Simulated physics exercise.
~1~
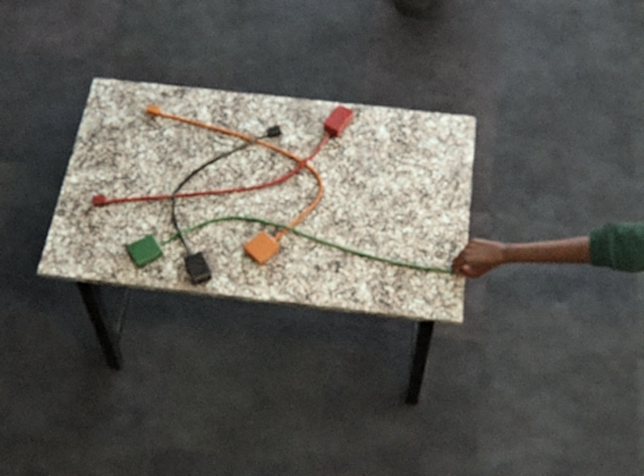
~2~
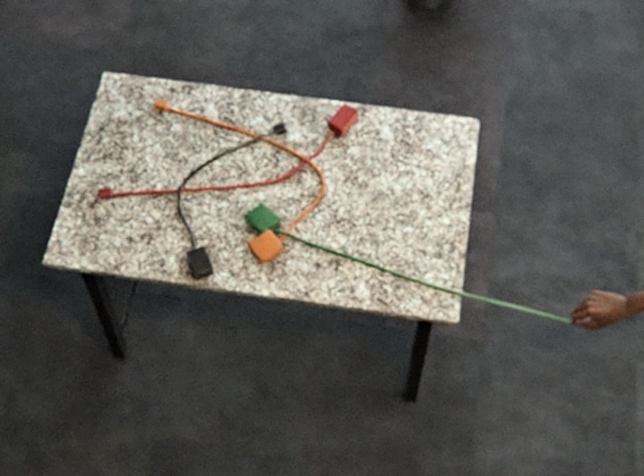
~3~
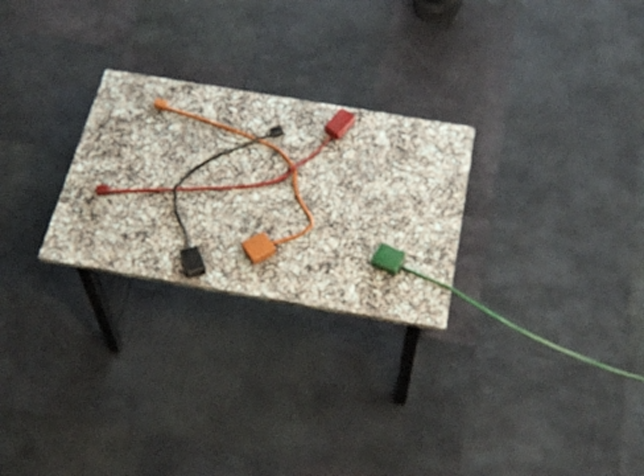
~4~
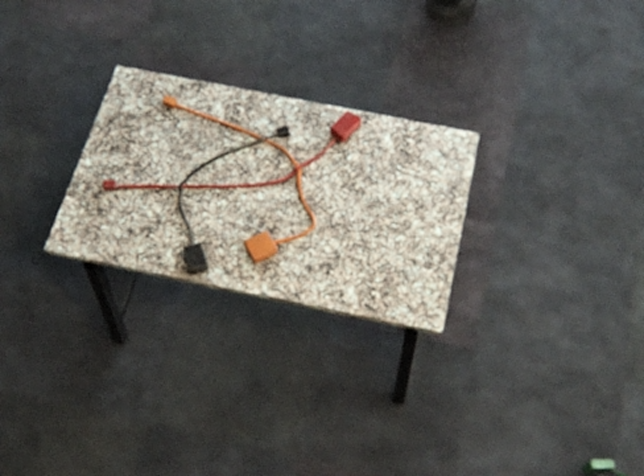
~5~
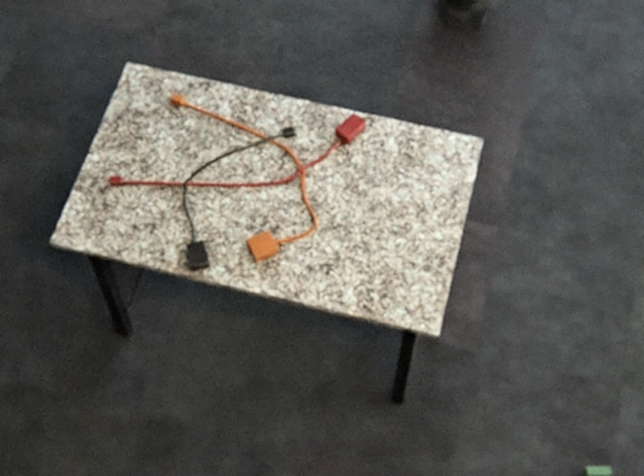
A hand pulling a green cable rightwards off a speckled desk, its charger following over the edge as other cables stay behind.
